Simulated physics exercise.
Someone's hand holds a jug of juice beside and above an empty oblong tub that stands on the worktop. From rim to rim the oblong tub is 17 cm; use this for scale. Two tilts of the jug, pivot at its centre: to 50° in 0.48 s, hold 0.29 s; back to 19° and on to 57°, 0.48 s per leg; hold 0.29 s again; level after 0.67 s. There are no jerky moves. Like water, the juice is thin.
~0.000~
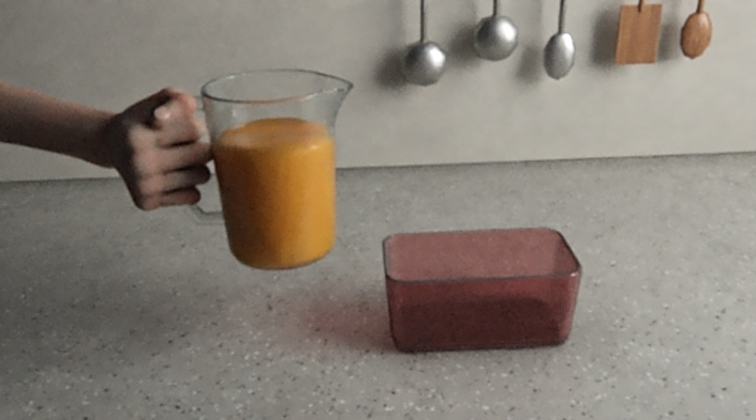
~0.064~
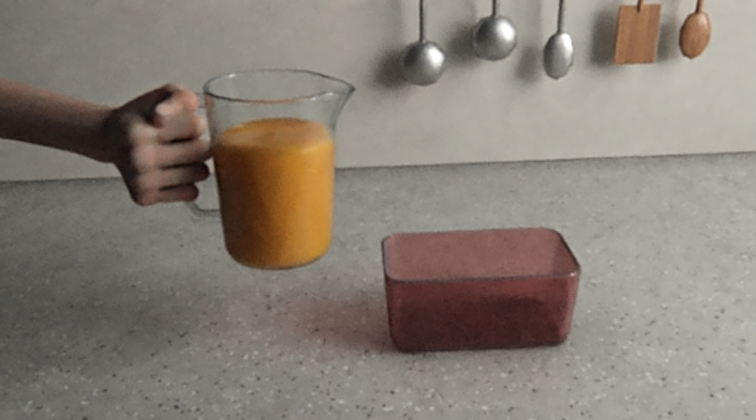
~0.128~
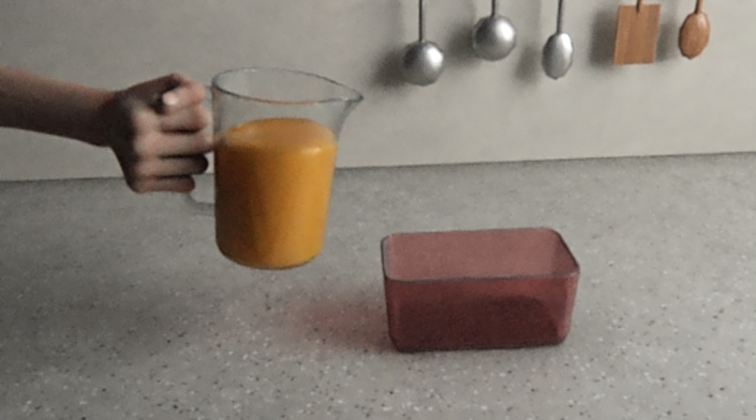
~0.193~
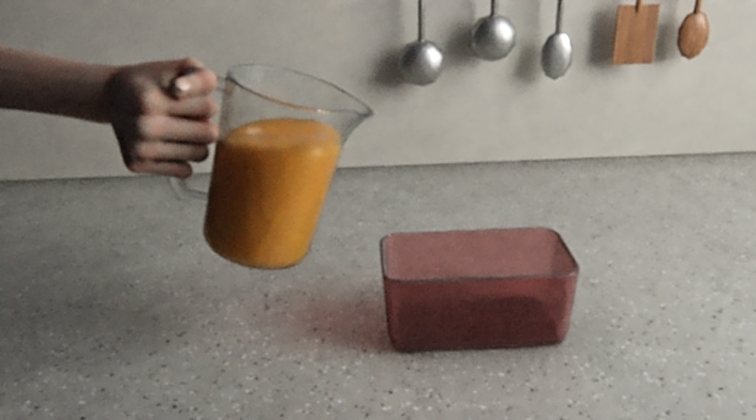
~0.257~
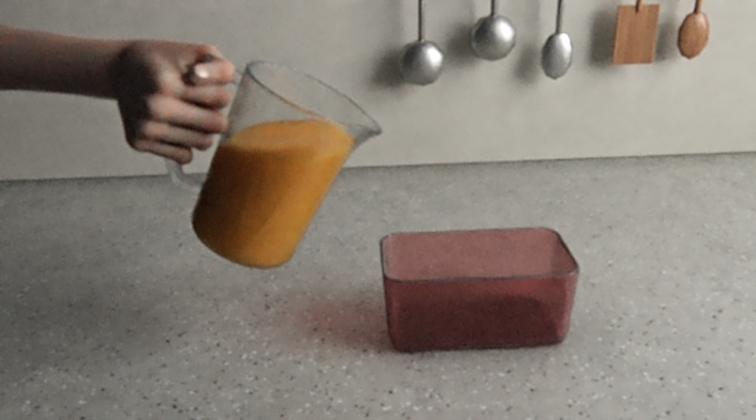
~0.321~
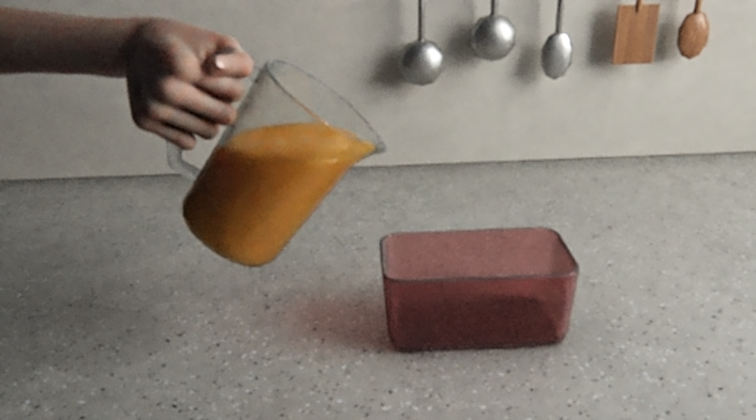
In the video, a hand holds a clear jug of orange juice above and to the left of an empty reddish oblong tub on a speckled worktop, then smoothly tilts it rightward until the juice reaches the spout.
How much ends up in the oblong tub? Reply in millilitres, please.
About 220 ml.
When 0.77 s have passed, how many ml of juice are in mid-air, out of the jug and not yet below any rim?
It comes to about 25 ml.
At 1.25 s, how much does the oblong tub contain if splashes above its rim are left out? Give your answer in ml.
Close to 100 ml.
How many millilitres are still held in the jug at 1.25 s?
It still holds some 700 ml, I'd say.
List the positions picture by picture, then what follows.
Tilt 0°; pouring edge (353, 84); surface from (215, 134) to (331, 130); the oblong tub's rim runs from (385, 259) to (570, 251), in the first picture.
Tilt 2°; pouring edge (355, 87); surface from (216, 134) to (330, 131), in the second picture.
Tilt 8°; pouring edge (363, 96); surface from (219, 132) to (335, 132), in the third picture.
Tilt 18°; pouring edge (374, 111); surface from (222, 138) to (341, 133), in the fourth picture.
Tilt 28°; pouring edge (383, 130); surface from (216, 156) to (354, 137), in the fifth picture.
Tilt 38°; pouring edge (387, 148); surface from (203, 167) to (373, 142), in the sixth picture.
By 0.77 s the tilt is 50° and the oblong tub has 60 ml, the jug 715 ml, and 0 ml is on the worktop.
By 1.25 s the tilt is 19° and the oblong tub has 105 ml, the jug 695 ml, and 5 ml is on the worktop.
By 2.02 s the tilt is 57° and the oblong tub has 175 ml, the jug 605 ml, and 5 ml is on the worktop.
By 2.50 s the tilt is 11° and the oblong tub has 220 ml, the jug 580 ml, and 5 ml is on the worktop.
At rest the oblong tub has 220 ml, the jug 580 ml, and 10 ml is on the worktop.
